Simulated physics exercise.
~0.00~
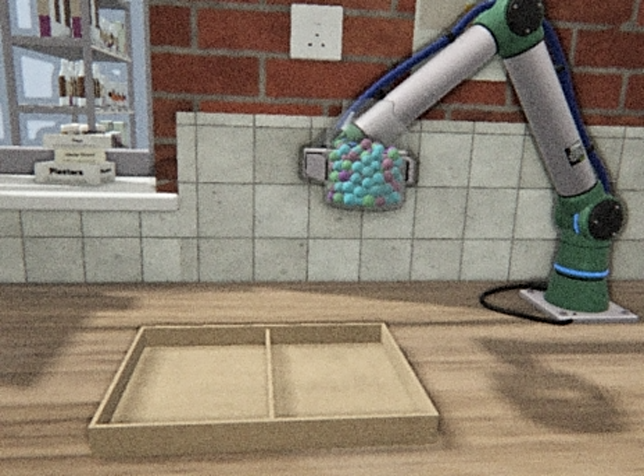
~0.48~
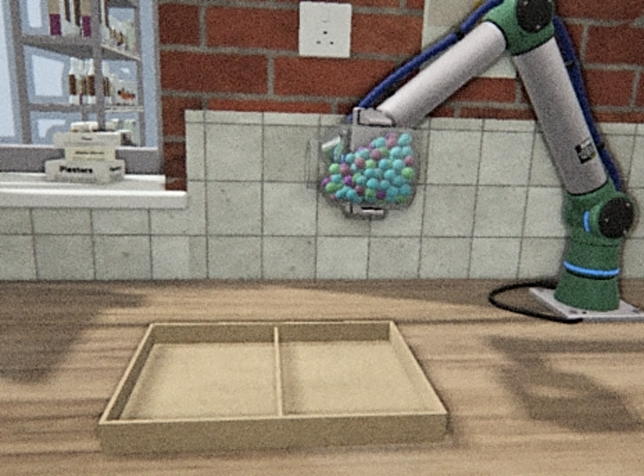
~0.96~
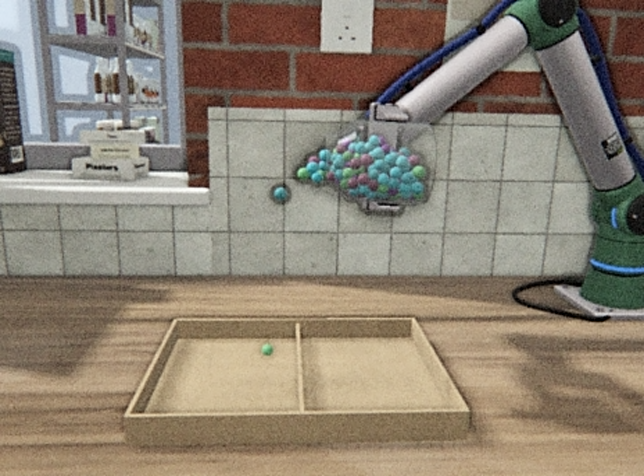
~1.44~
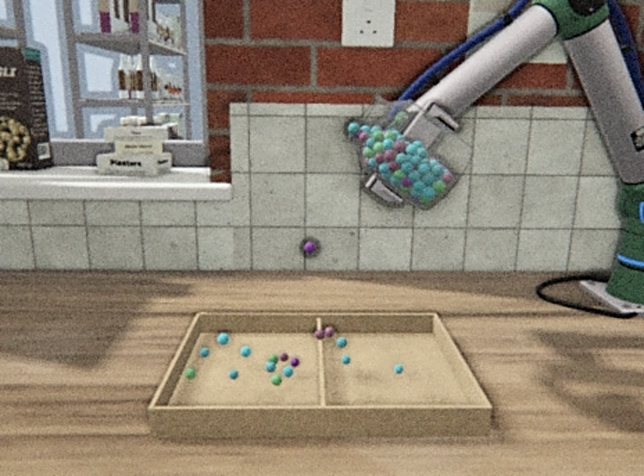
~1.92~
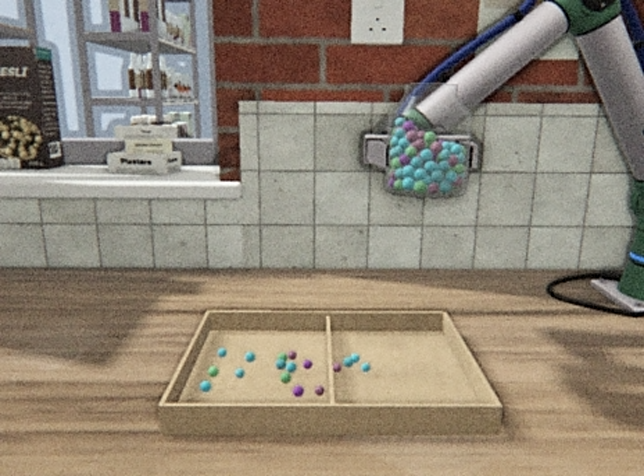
On a wooden kitchen counter, a robot arm tipping a clear jar of colourful balls, spilling some into a divided tray, then righting it.
